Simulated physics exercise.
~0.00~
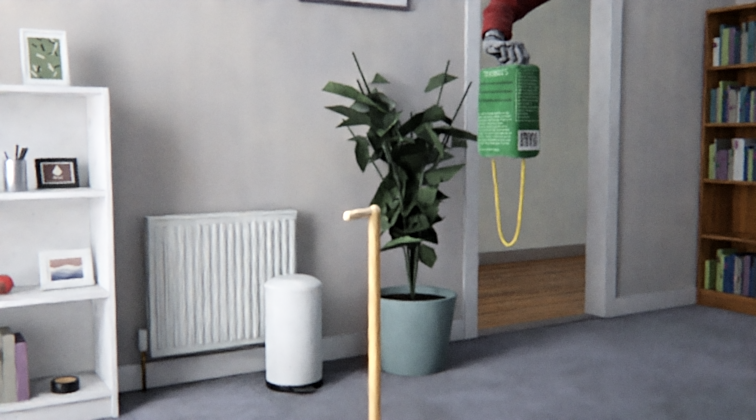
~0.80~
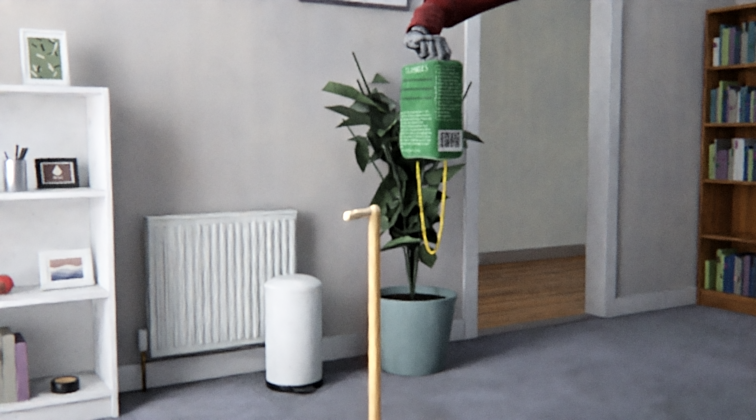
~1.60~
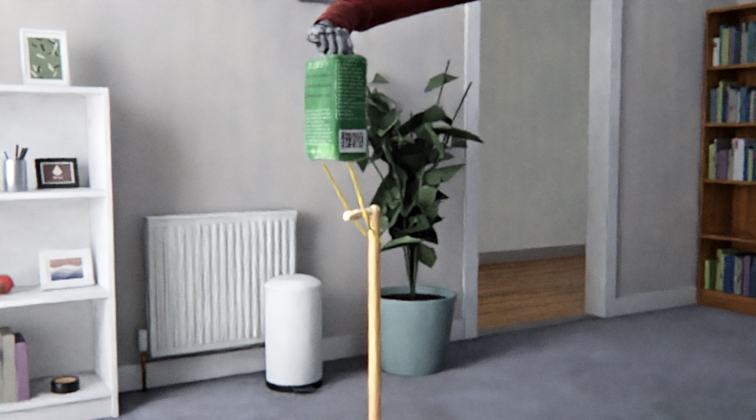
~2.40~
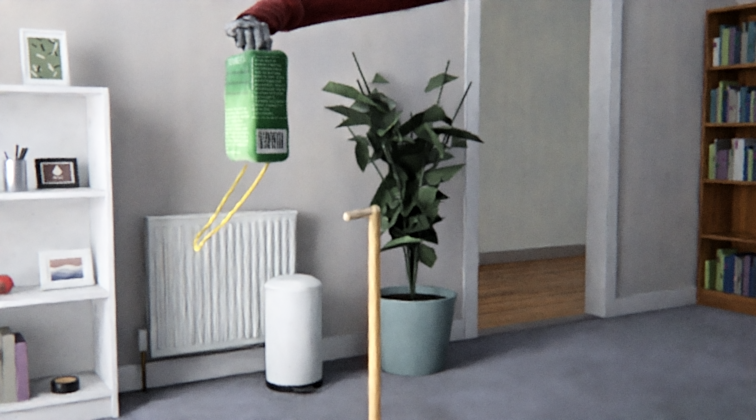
In a living room, a gloved hand carries a green sack leftward, its yellow loop trailing past a hooked wooden post without catching.
